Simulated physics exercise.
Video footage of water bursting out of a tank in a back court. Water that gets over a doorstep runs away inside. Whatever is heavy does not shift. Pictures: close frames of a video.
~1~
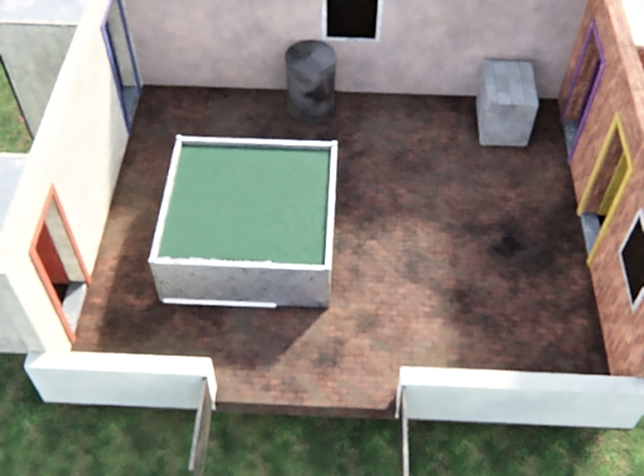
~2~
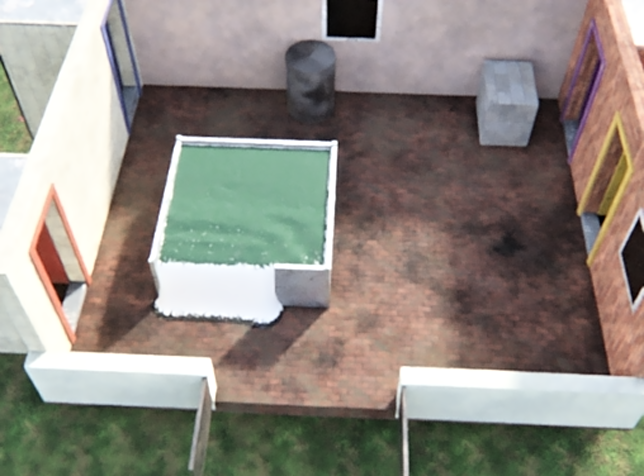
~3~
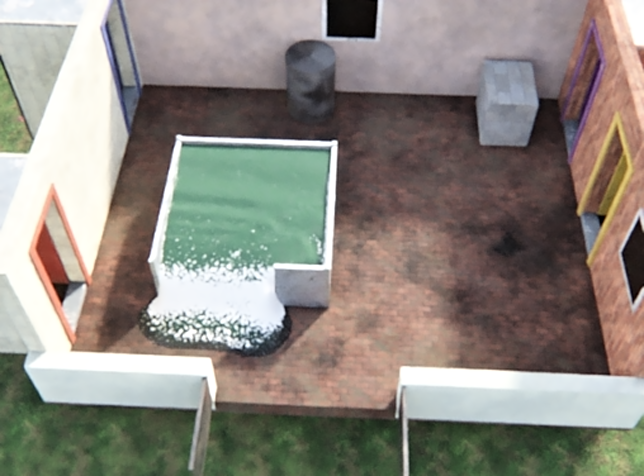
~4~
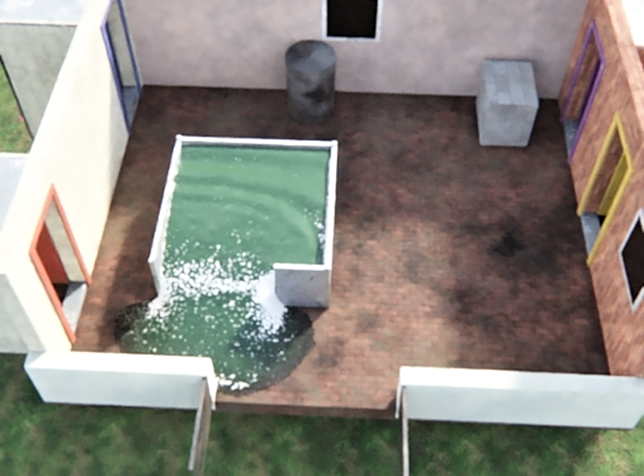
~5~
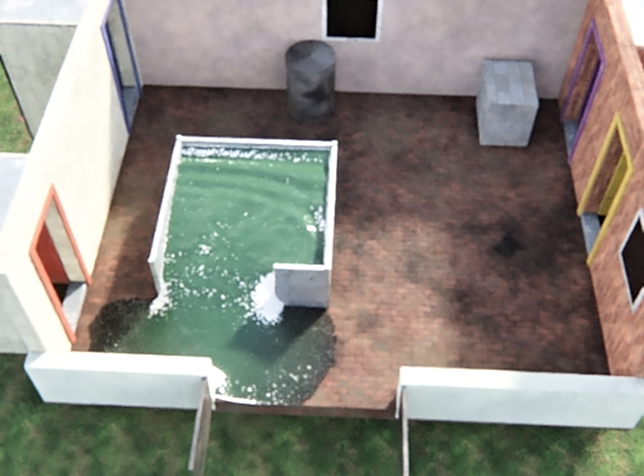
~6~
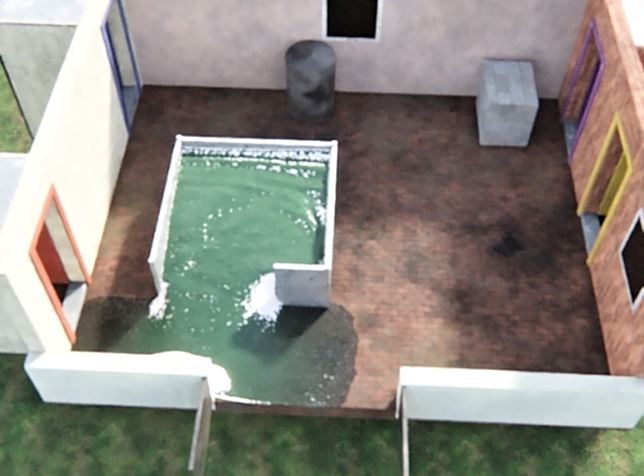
In a walled back court paved with brick, green water in a square tank bursts through a gap in the near side, foams onto the paving, and spreads to the low front wall and across part of its opening.
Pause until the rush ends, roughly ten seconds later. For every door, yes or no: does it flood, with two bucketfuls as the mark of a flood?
Purple door: No, red door: Yes, yellow door: No, blue door: No.
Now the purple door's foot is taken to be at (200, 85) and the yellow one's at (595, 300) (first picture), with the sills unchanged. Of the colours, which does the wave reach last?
The yellow-painted one, as it turns out.
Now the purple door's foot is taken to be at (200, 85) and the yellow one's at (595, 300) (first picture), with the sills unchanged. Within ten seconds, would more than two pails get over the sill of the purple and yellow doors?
Finding - purple door breaks the limit, yellow door is safe.
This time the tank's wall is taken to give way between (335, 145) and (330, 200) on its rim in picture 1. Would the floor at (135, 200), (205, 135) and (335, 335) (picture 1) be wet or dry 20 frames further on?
Unwetted, unwetted, unwetted.
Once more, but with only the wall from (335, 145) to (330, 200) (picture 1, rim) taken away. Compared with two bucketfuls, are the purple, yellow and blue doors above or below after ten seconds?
The purple door tops the limit, the yellow door tops the limit, and the blue door stays within the limit.
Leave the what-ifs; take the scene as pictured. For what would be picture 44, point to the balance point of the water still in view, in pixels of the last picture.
I'd point to (226, 236).
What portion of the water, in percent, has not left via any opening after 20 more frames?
Close to 70 in a hundred.
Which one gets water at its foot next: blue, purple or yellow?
Answer: The blue door.
A moment on, water covers 15 % of the floor; the purple door not reached, the red door wet at the sill, nothing in, the yellow door not reached, the blue door not reached.
Next, water covers 20 % of the floor; the purple door not reached, the red door over two buckets in, the yellow door not reached, the blue door not reached.
Then, water covers 40 % of the floor; the purple door not reached, the red door far over two buckets in, the yellow door not reached, the blue door wet at the sill, nothing in.
Later, water covers 55 % of the floor; the purple door not reached, the red door far over two buckets in, the yellow door not reached, the blue door wet at the sill, nothing in.
In the end, water covers 85 % of the floor; the purple door wet at the sill, nothing in, the red door far over two buckets in, the yellow door wet at the sill, nothing in, the blue door wet at the sill, nothing in.
